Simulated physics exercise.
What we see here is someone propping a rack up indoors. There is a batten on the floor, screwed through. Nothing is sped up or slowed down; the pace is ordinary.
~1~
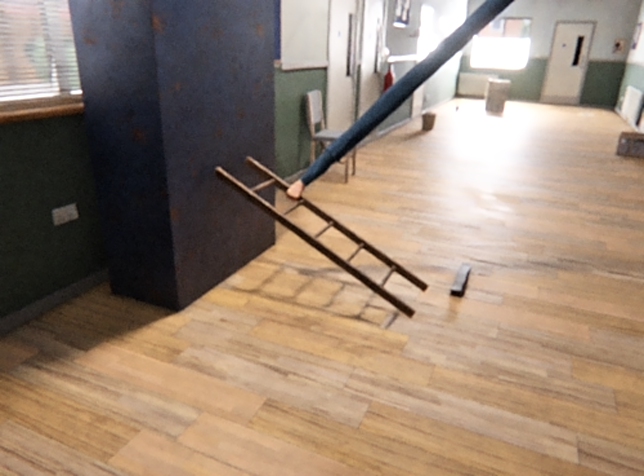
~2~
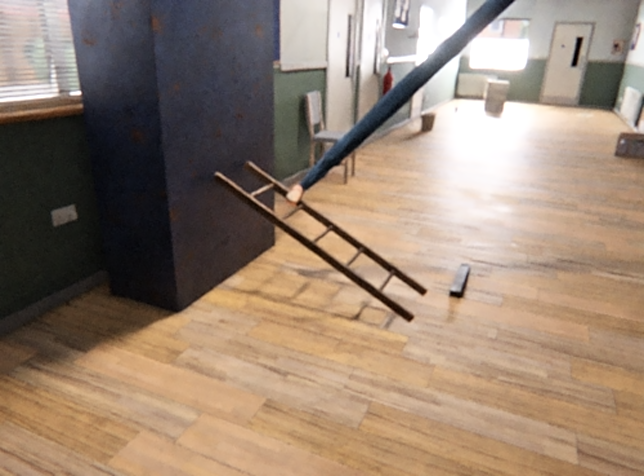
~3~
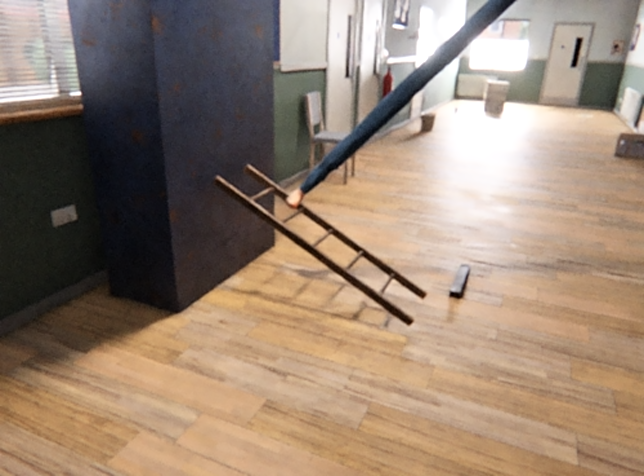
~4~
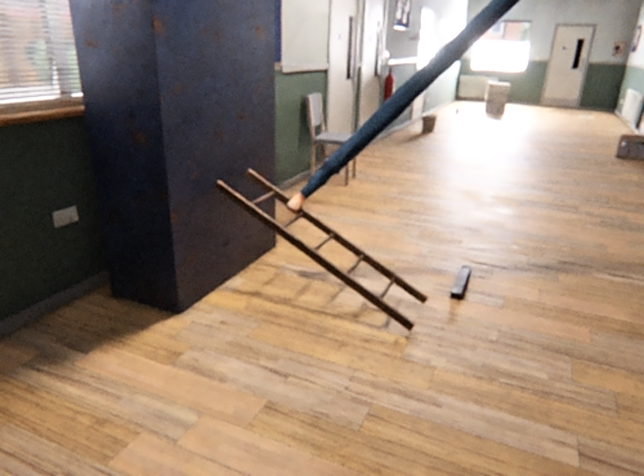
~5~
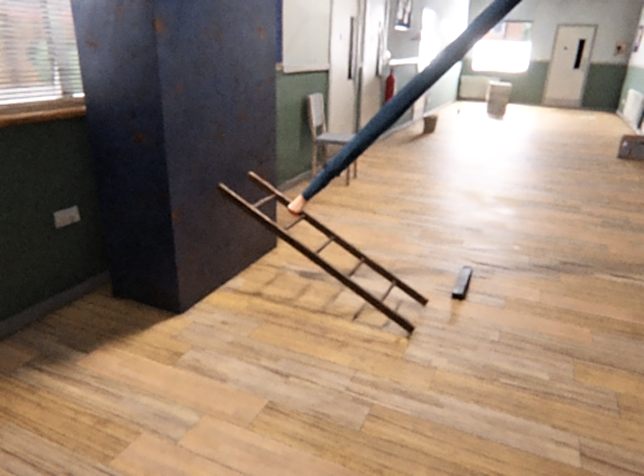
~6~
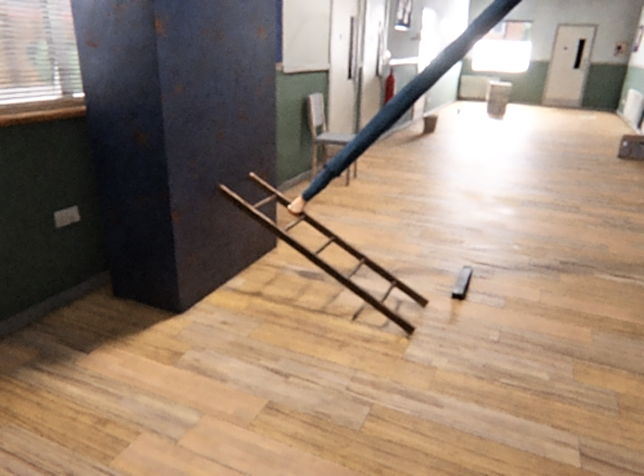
A long, dark blue-sleeved arm held a brown, ladder-like rack at a slant beside a dark pillar and lowered its near end slightly, while a small dark batten lay still on the wooden floor.
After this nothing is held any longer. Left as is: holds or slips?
Slips.
Then, 0.24 s on from there, brown rack turned 8° from its first pose near (329, 262).
Then, 0.34 s on from there, brown rack turned 20° from its first pose near (332, 283).
Then, 0.54 s on from there, brown rack turned 28° from its first pose near (334, 294).
In the end, the brown rack slips down, near (334, 296).
